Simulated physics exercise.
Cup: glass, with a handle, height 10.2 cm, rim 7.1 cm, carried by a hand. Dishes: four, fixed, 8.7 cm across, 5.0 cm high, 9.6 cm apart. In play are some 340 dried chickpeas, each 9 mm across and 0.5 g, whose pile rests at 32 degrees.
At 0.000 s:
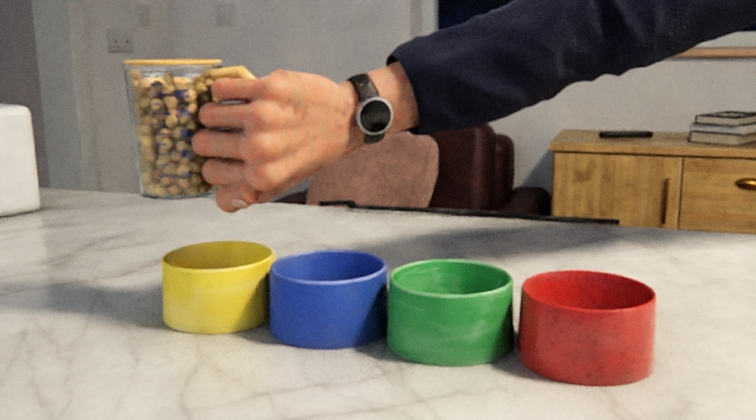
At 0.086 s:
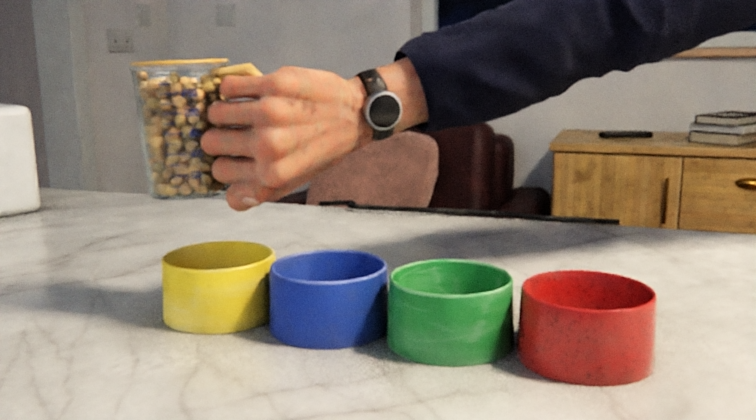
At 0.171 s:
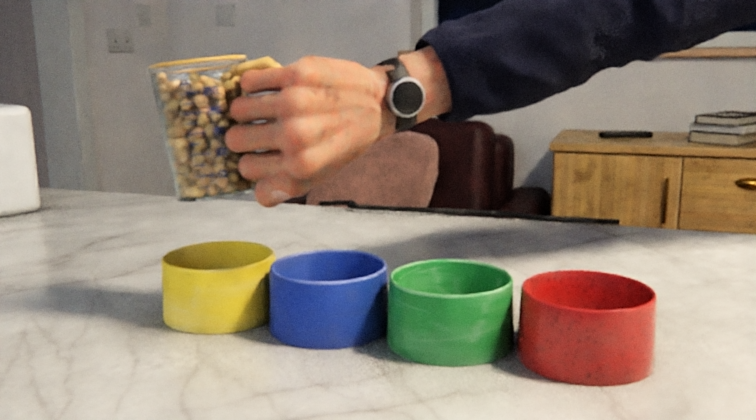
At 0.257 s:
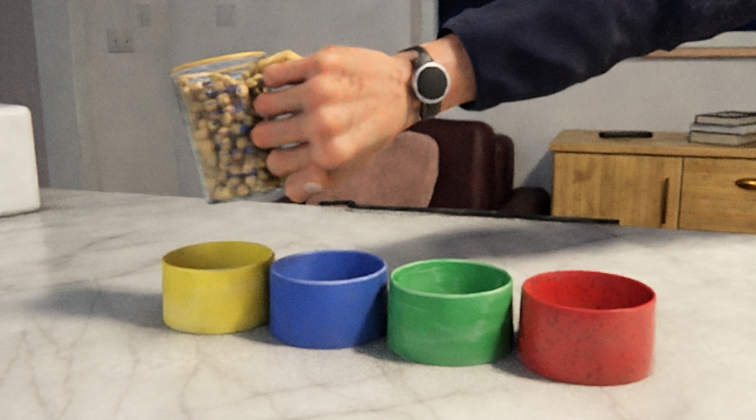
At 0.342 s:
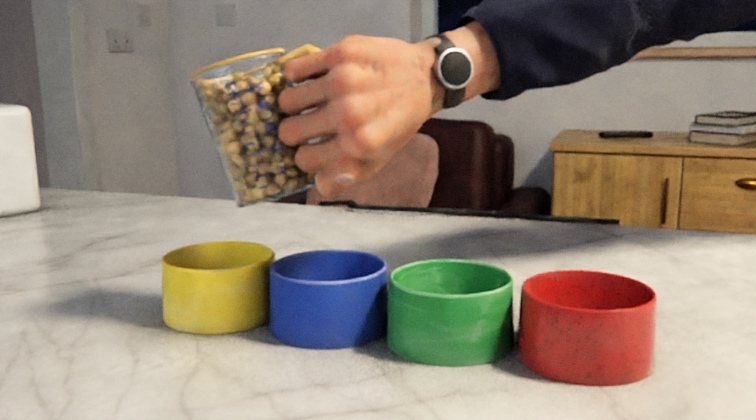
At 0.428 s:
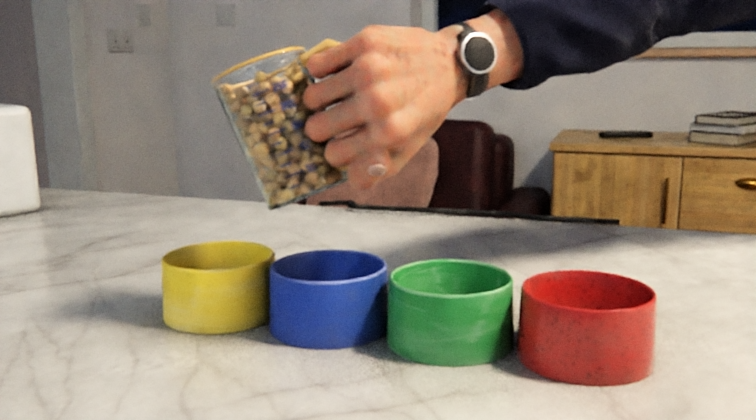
A hand wearing a dark watch carried a clear, handled cup full of dried chickpeas to the right, steadily tilting it above a row of yellow, blue, green and red dishes on a marble surface.
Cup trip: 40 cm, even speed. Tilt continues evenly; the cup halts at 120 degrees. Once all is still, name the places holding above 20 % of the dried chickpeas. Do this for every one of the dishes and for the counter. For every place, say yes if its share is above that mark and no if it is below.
Red: Yes, blue: No, green: No, yellow: No, counter: No.
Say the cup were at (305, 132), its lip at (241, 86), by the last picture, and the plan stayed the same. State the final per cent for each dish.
In the end red holds 100, blue holds 0, green holds 0, yellow holds 0.
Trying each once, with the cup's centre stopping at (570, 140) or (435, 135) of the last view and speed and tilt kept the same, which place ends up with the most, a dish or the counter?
Green; blue.
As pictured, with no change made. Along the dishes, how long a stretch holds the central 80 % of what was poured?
Roughly 5 cm of the row.
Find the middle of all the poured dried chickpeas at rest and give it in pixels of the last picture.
Once everything settles, the centre is around (589, 313).
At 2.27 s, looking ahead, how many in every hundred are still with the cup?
Somewhere near 15 per cent.
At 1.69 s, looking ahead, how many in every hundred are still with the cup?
Reading: Approx. 95 %.
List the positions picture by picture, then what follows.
The first frame shows cup at (177, 128), tilt 0 degrees, lip at (135, 63), moved 0.0 cm; middle of the pieces at (183, 137); yellow dish at (219, 256); blue dish at (329, 266); green dish at (451, 277); red dish at (588, 290).
The second frame shows cup at (186, 128), tilt 2 degrees, lip at (142, 64), moved 0.8 cm; middle of the pieces at (191, 138).
The third frame shows cup at (208, 129), tilt 7 degrees, lip at (160, 68), moved 2.8 cm; middle of the pieces at (215, 138).
The fourth frame shows cup at (233, 130), tilt 12 degrees, lip at (179, 73), moved 5.0 cm; middle of the pieces at (240, 138).
The fifth frame shows cup at (258, 130), tilt 17 degrees, lip at (200, 79), moved 7.2 cm; middle of the pieces at (266, 139).
The sixth frame shows cup at (284, 131), tilt 22 degrees, lip at (221, 85), moved 9.4 cm; middle of the pieces at (293, 139); yellow dish at (219, 256); blue dish at (329, 266); green dish at (451, 277); red dish at (588, 290). The cup turns about 60 degrees a second and travels 26 cm a second.
After 1.19 s, tilt 68 degrees; cup holds 100 %.
Then, at 1.69 s, tilt 98 degrees; cup holds 95 %, red 5 %.
After 2.27 s, tilt 120 degrees; cup holds 15 %, red 85 %.
At rest (2.9 s), red 100 %, blue 0 %, green 0 %, yellow 0 %, counter 0 %.
